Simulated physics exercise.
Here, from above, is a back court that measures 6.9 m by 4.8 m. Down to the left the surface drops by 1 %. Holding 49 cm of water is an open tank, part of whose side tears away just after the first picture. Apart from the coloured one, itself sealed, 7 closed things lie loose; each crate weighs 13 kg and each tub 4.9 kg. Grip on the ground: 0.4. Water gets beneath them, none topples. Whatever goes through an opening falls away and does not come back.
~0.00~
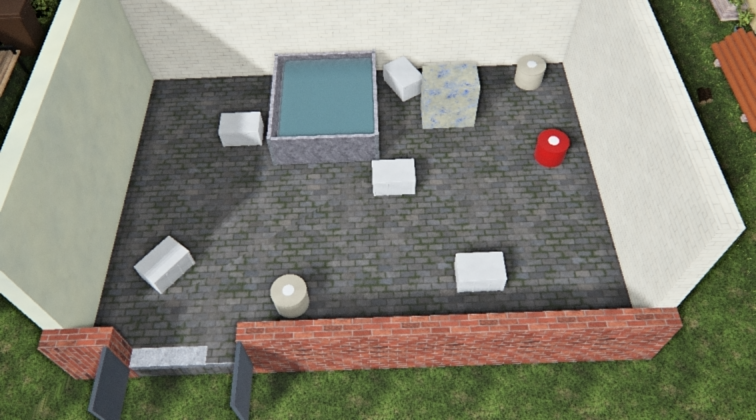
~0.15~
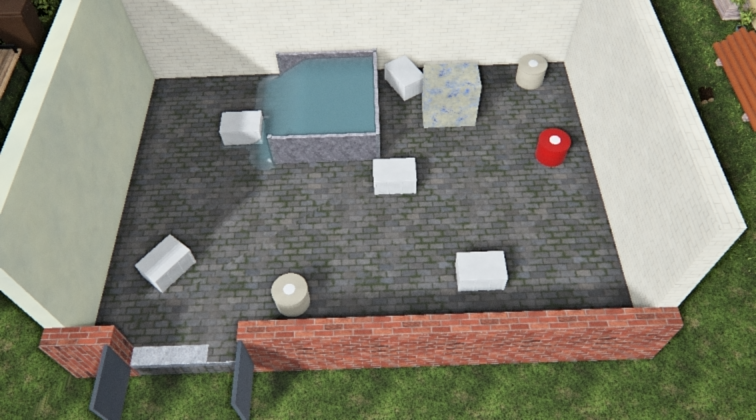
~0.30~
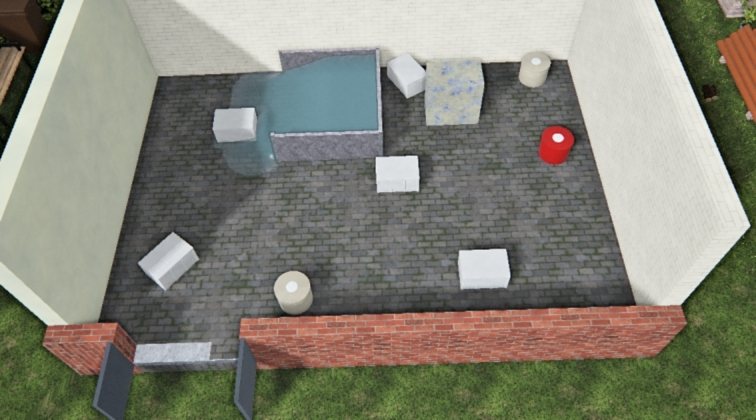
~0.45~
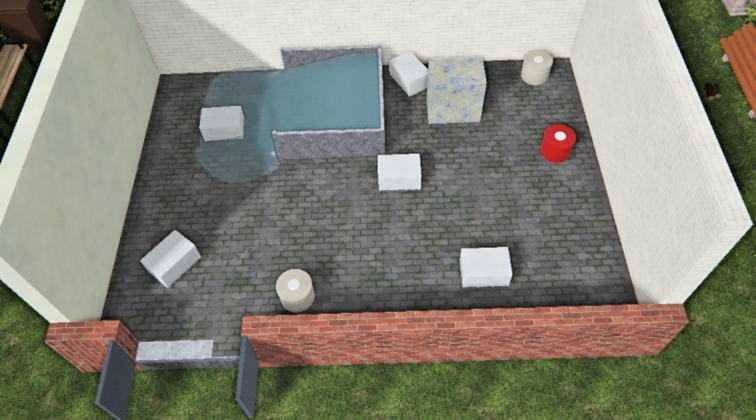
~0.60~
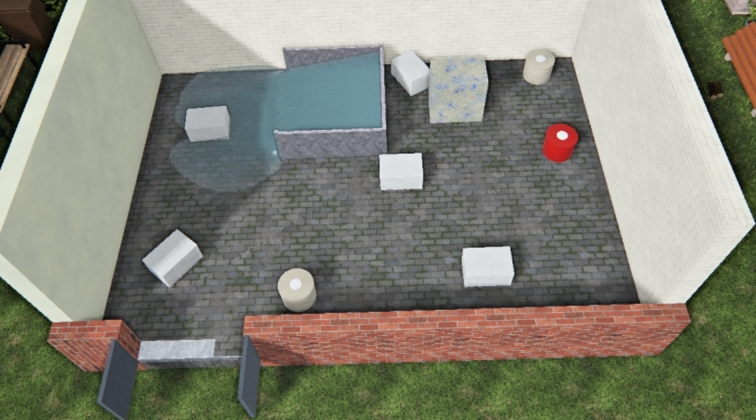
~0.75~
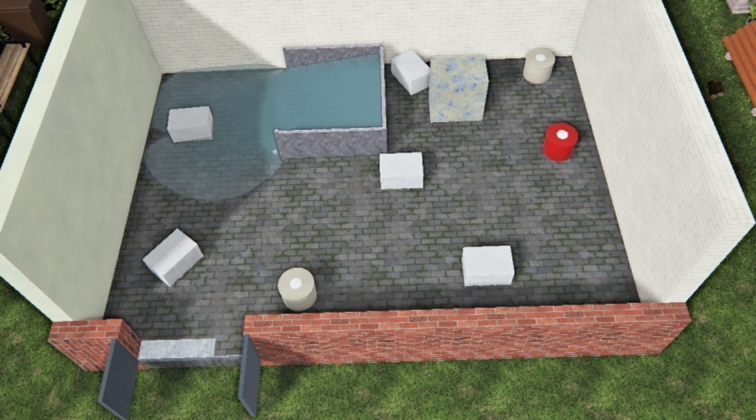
In a walled yard, water pours from a tank's left side and pushes one white block left.
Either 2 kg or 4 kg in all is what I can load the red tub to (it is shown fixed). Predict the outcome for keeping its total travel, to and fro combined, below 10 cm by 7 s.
Prediction: The lower load suffices.
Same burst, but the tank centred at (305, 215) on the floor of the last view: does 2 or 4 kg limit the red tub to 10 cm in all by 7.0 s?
In that case the lighter mass suffices.
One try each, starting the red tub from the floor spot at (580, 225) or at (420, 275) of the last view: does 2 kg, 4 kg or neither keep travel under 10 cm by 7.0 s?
First spot: Light mass works; second spot: No mass works.
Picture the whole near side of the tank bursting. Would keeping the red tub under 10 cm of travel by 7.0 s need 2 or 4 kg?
Then I'd expect neither mass to do.
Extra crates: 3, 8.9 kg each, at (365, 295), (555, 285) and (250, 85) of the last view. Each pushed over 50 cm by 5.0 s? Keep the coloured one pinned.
In turn: Short of it, short of it, over.
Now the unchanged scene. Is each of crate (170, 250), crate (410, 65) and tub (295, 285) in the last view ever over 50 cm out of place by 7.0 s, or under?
Shift vs threshold, in turn: Goes outside / stays inside / goes outside.
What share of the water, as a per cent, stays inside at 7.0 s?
Around 76 per cent of the water is still in there.
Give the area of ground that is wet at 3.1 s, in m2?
Somewhere around 12 m2, roughly.
After 1.4 s the red tub would be 0 cm from its start with 2 kg and 0 cm from its start with 4 kg; 0 cm of water round it then.
After 3.1 s the red tub would be 0 cm from its start with 2 kg and 0 cm from its start with 4 kg; 0 cm of water round it then.
After 4.9 s the red tub would be 0 cm from its start with 2 kg and 0 cm from its start with 4 kg; 0 cm of water round it then.
After 7.0 s the red tub would be 0 cm from its start with 2 kg and 0 cm from its start with 4 kg; 0 cm of water round it then.
